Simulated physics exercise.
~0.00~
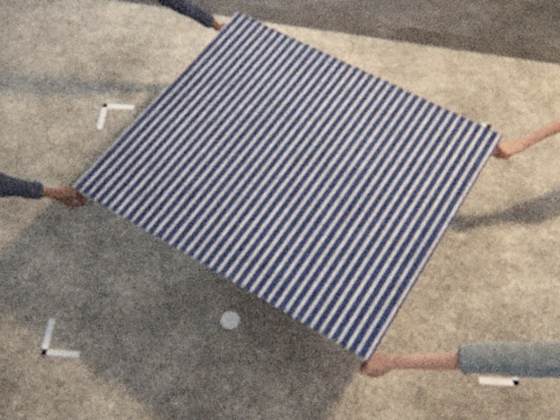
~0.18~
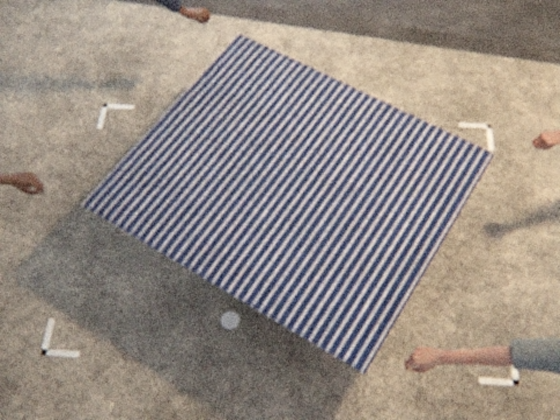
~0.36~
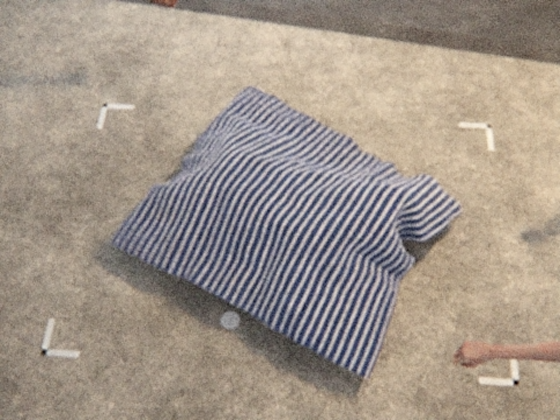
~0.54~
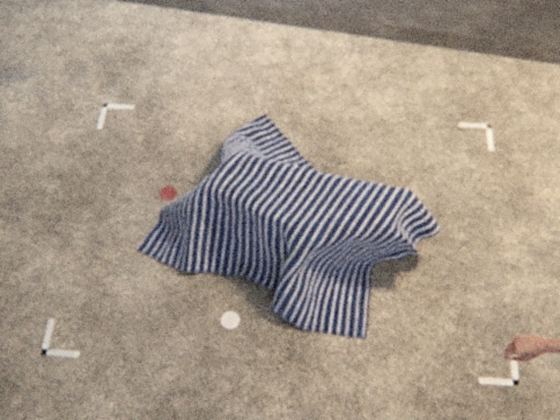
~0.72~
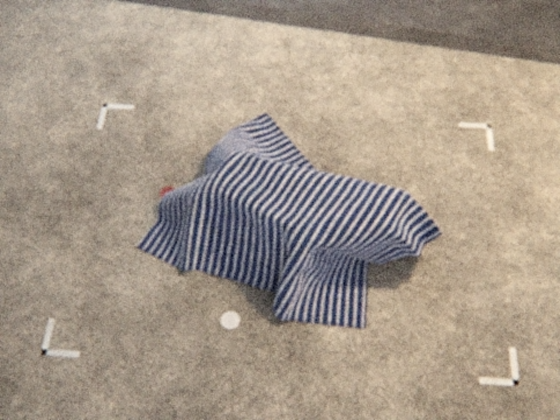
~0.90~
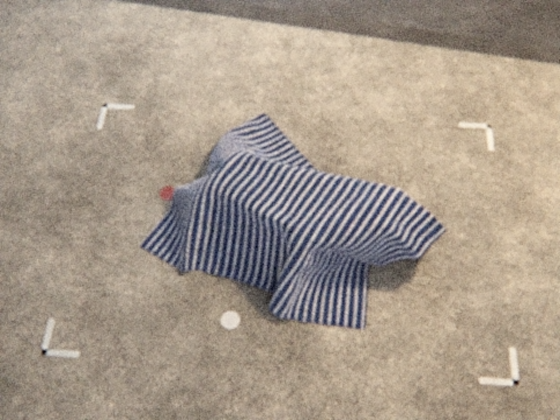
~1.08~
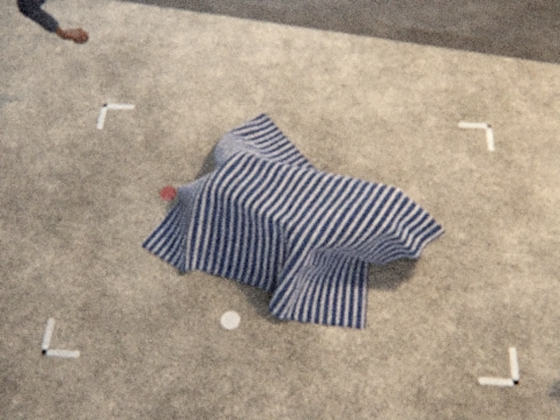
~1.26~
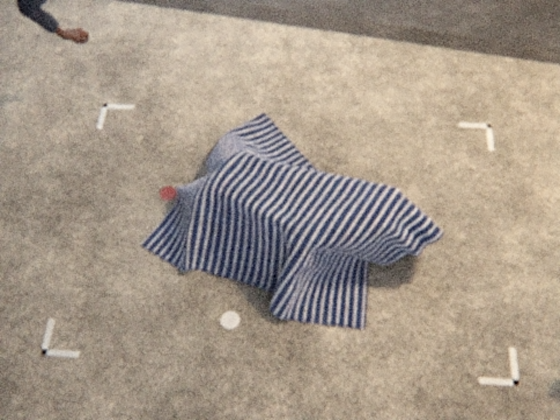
A blue-and-white striped blanket, held flat by four hands above a beige floor, was let go and dropped into a rumpled, lumpy heap, leaving a white disc uncovered in front and a red one showing at its left edge.
